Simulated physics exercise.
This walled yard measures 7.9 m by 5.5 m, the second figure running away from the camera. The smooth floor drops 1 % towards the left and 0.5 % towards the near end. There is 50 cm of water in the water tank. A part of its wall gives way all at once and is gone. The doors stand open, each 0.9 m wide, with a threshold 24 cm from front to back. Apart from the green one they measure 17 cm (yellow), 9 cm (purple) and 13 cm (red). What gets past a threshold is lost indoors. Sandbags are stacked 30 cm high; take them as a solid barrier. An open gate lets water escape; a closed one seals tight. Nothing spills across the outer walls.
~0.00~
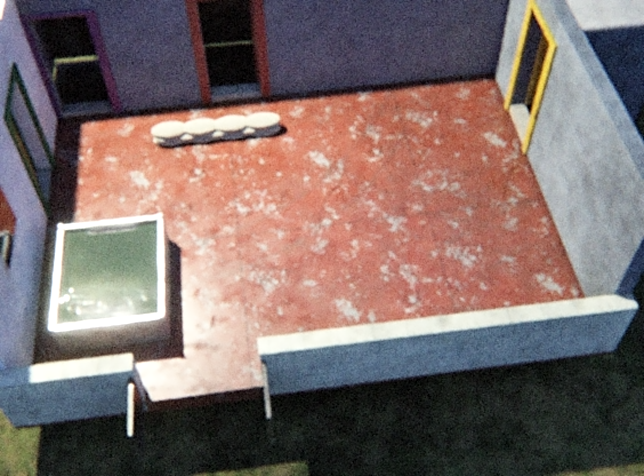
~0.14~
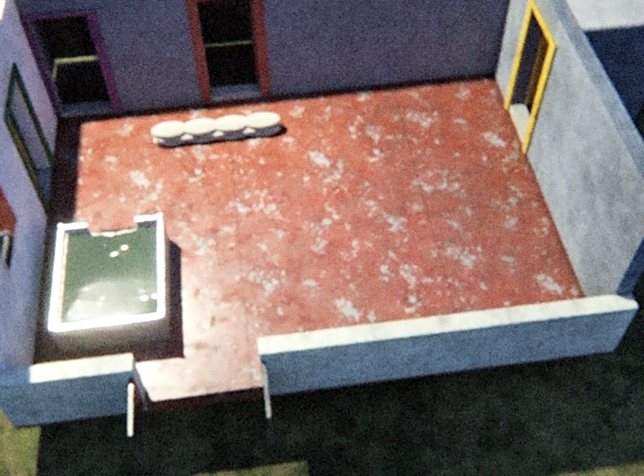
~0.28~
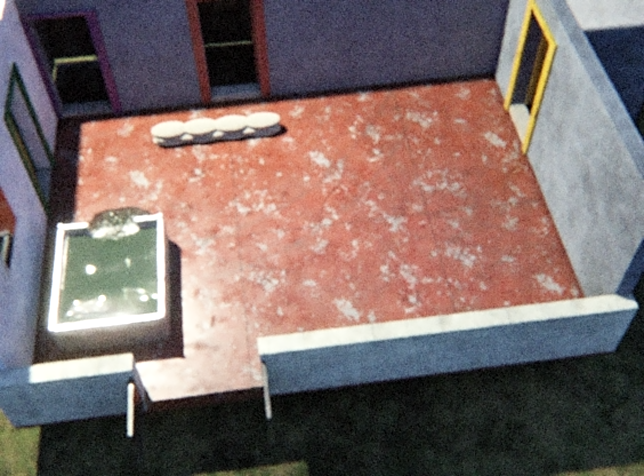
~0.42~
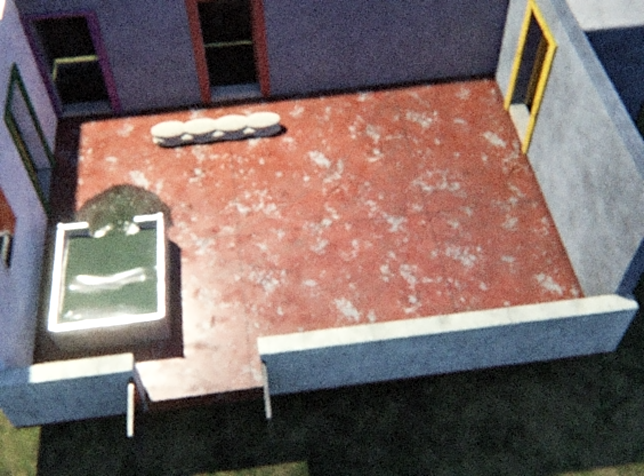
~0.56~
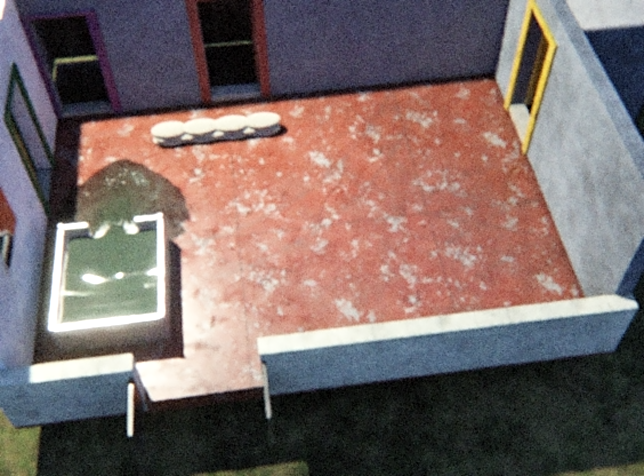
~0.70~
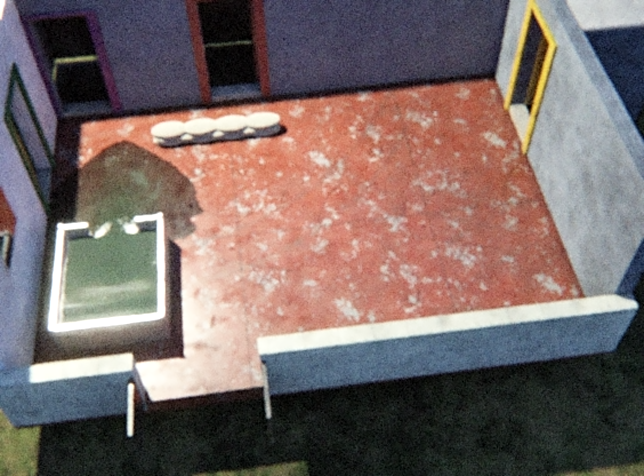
In the video, a white-rimmed tank of still water stands in a walled yard with a red floor; part of its far wall disappears, and water pours through the gap, spreading in a dark patch across the floor behind it.
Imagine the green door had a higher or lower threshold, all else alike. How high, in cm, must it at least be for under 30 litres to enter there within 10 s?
Close to 7 cm is just enough.
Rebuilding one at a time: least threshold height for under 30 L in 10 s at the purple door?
Roughly 13.0 cm at purple.
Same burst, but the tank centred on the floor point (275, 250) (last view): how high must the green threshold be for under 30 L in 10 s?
Then roughly 7.5 cm.
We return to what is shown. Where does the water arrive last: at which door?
The yellow one.
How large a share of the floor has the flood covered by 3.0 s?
About 25 per cent.
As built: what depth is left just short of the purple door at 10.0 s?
Some 6.0 cm.
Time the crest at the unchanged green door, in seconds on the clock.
Near 1.4 s.
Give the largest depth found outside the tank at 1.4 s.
Up to some 28 cm.
After 1.4 s water covers 15 % of the floor, deepest (28 cm) near (116, 243); 10 cm at the green door, 1 litre in over its 5 cm threshold.
After 3.0 s water covers 25 % of the floor, deepest (18 cm) near (116, 243); 7 cm at the green door, 23 litres in over its 5 cm threshold.
After 10.0 s water covers 65 % of the floor, deepest (7 cm) near (31, 388); 7 cm at the green door, 71 litres in over its 5 cm threshold.
At the green door as built, the water arrived by 0.8 s and peaked near 10 cm at 1.4 s.
Run again over the same 10 s with other heights there, 60 litres in over 5.5 cm, 20 litres over 7.5 cm. The limit of 30 litres is kept from about 7 cm up.
